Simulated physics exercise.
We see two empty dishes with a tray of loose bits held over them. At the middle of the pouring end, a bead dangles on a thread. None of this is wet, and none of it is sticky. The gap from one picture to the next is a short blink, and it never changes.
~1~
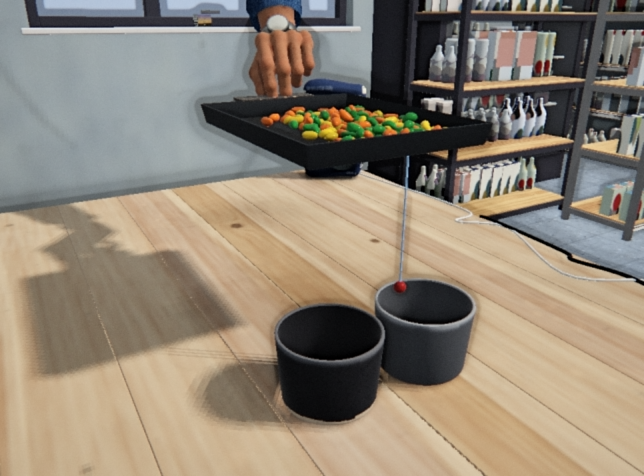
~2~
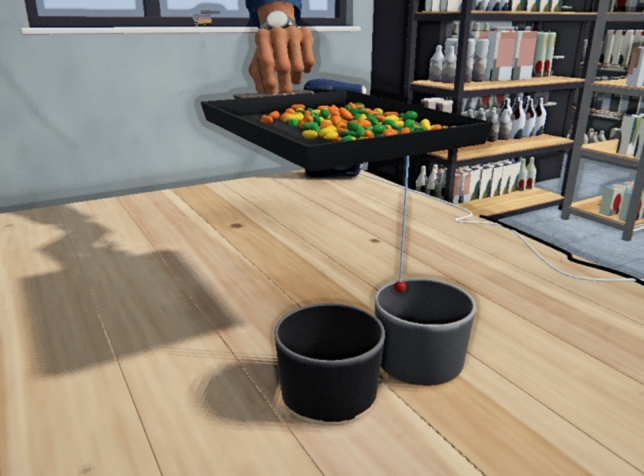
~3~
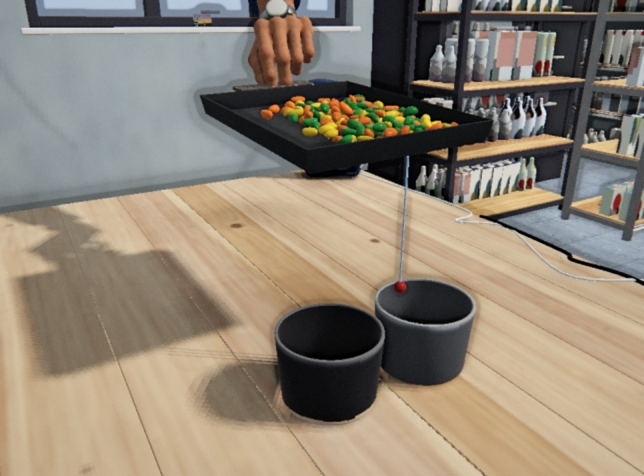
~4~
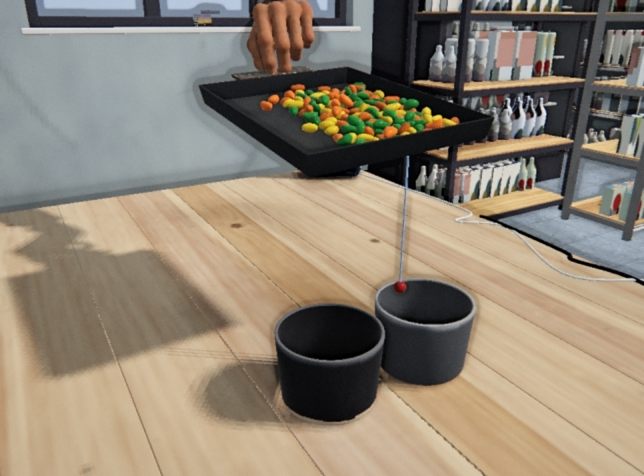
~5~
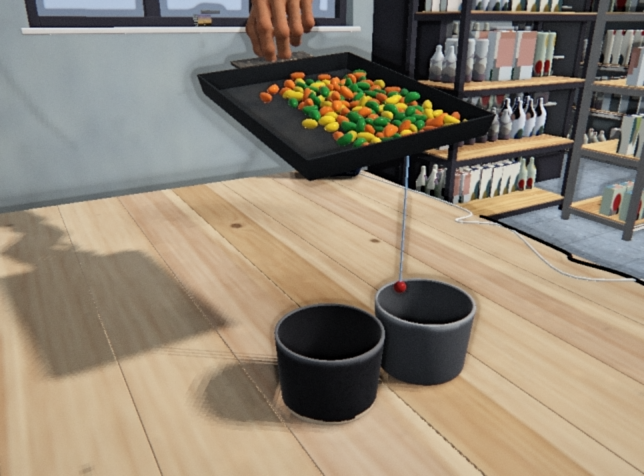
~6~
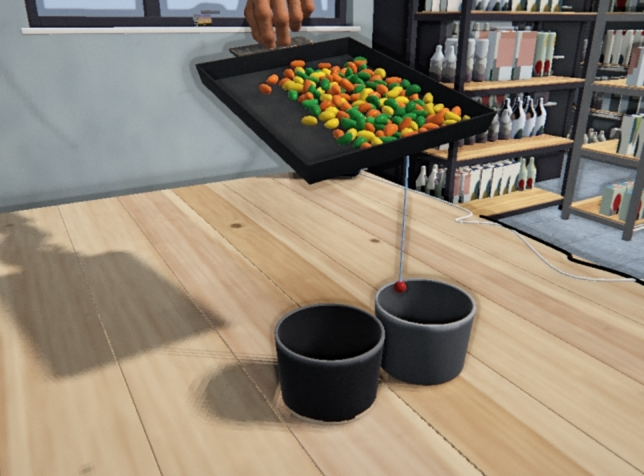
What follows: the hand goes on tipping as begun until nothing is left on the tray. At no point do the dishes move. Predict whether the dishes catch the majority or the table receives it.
The catch is going to exceed what is lost.
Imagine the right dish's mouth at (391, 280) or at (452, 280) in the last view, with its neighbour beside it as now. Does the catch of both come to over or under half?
The first time it's lower than half, the second time lower than half.
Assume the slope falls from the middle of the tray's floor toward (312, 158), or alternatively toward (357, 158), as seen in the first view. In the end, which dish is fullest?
First try: The dish to the left; second try: The dish to the left.
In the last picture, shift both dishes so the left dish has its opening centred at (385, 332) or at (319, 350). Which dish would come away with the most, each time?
For the first placement, the left-side one; for the second placement, the left-side one.
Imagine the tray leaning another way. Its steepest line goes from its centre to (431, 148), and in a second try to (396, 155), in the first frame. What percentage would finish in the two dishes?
The first try would leave around 10 per cent there, the second around 20 per cent.
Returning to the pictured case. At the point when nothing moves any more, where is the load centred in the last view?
Close to (335, 392) in the last view.
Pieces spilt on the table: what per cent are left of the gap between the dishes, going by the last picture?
Roughly 40 percent.
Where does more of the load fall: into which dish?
That would be the left of the two, then.
Soon after the last picture, tray tipped steeply; all on the tray.
A little later, tray tipped right over; nearly all on the tray; a stray few in the left dish; a stray few outside both; a stray few in the air.
Later still, tray tipped past a quarter turn; about two thirds in the left dish; about a third outside both.
At rest, tray tipped past a quarter turn; about two thirds in the left dish; none in the right dish; about a third outside both.
